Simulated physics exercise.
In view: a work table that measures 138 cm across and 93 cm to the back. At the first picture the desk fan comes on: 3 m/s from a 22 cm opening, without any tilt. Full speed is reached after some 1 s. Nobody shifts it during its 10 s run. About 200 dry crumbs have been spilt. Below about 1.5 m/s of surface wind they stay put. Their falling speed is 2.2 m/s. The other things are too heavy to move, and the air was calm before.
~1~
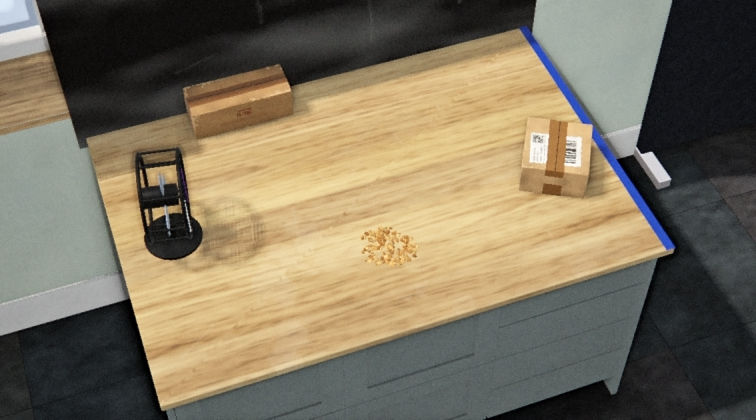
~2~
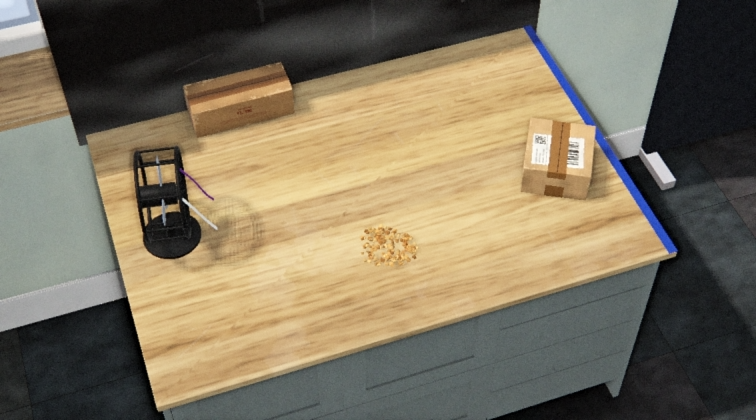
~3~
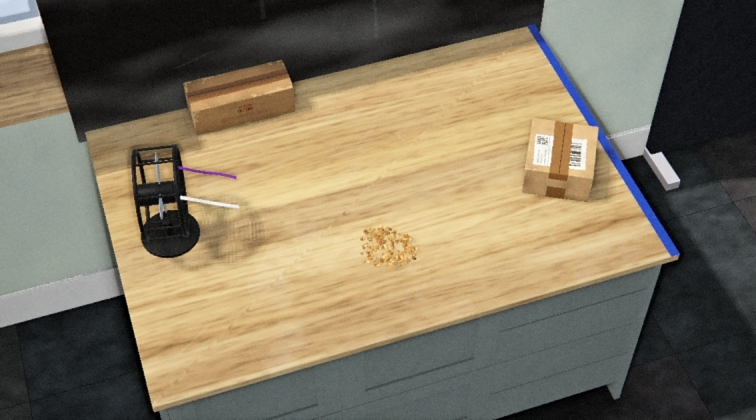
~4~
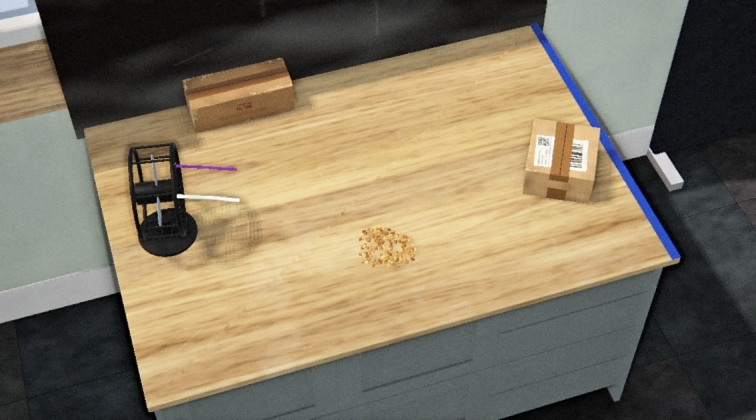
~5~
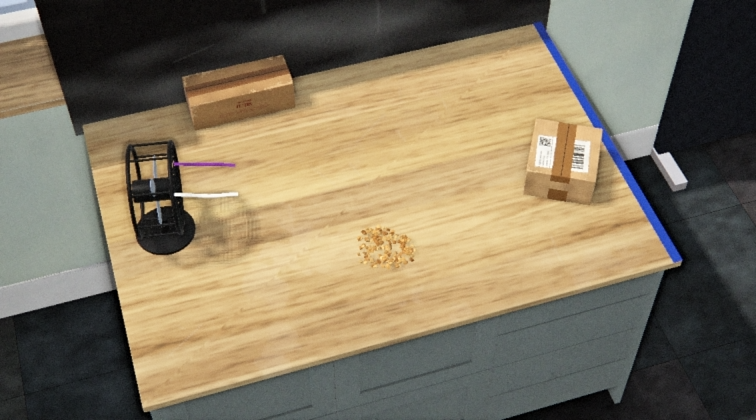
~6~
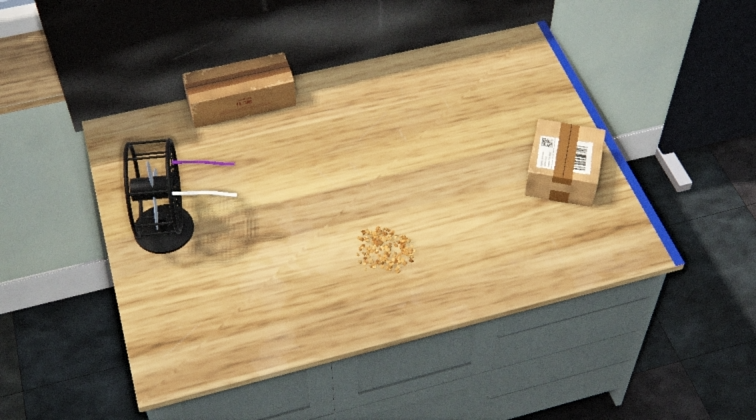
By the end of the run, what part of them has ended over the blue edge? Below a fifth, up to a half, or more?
By then under a fifth are over the blue edge.
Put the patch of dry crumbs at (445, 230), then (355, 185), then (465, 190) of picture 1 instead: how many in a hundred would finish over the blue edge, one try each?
In turn about 30 %, 30 %, 70 %.
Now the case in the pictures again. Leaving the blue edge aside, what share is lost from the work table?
About 30 %.
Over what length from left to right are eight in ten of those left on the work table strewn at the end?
About 40 cm.
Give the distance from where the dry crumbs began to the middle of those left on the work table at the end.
Roughly 15 cm.
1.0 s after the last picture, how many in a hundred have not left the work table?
Some 80 per cent.
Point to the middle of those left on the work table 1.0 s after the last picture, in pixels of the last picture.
At about (438, 259).
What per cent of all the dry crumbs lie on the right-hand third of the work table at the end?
Near 15 %.
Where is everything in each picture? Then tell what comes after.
In the first frame, the middle of the dry crumbs is near (386, 247), none has stirred yet and the mouth of the desk fan is at (164, 196).
In the second frame, the middle of the dry crumbs is near (386, 246), none has stirred yet and the blue edge is centred on (598, 129).
In the third frame, the middle of the dry crumbs is near (385, 246), none has stirred yet, the top of a box is at (562, 147) and the top of a box is at (238, 85).
In the fourth frame, the middle of the dry crumbs is near (384, 247) and none has stirred yet.
In the fifth frame, the middle of the dry crumbs is near (383, 247) and none has stirred yet.
In the sixth frame, the middle of the dry crumbs is near (386, 248) and none has stirred yet.
Then, 1.0 s after the last picture, 0 % are over the blue edge; the middle of those still in play is near (438, 259); 40 % have settled or left.
Then, 2.2 s after the last picture, 6 % are over the blue edge; the middle of those still in play is near (438, 259); 54 % have settled or left.
Then, 4.6 s after the last picture, 8 % are over the blue edge; the middle of those still in play is near (439, 266); 64 % have settled or left.
Then, 9.1 s after the last picture, at the end, 8 % are over the blue edge; the middle of those still in play is near (439, 266).
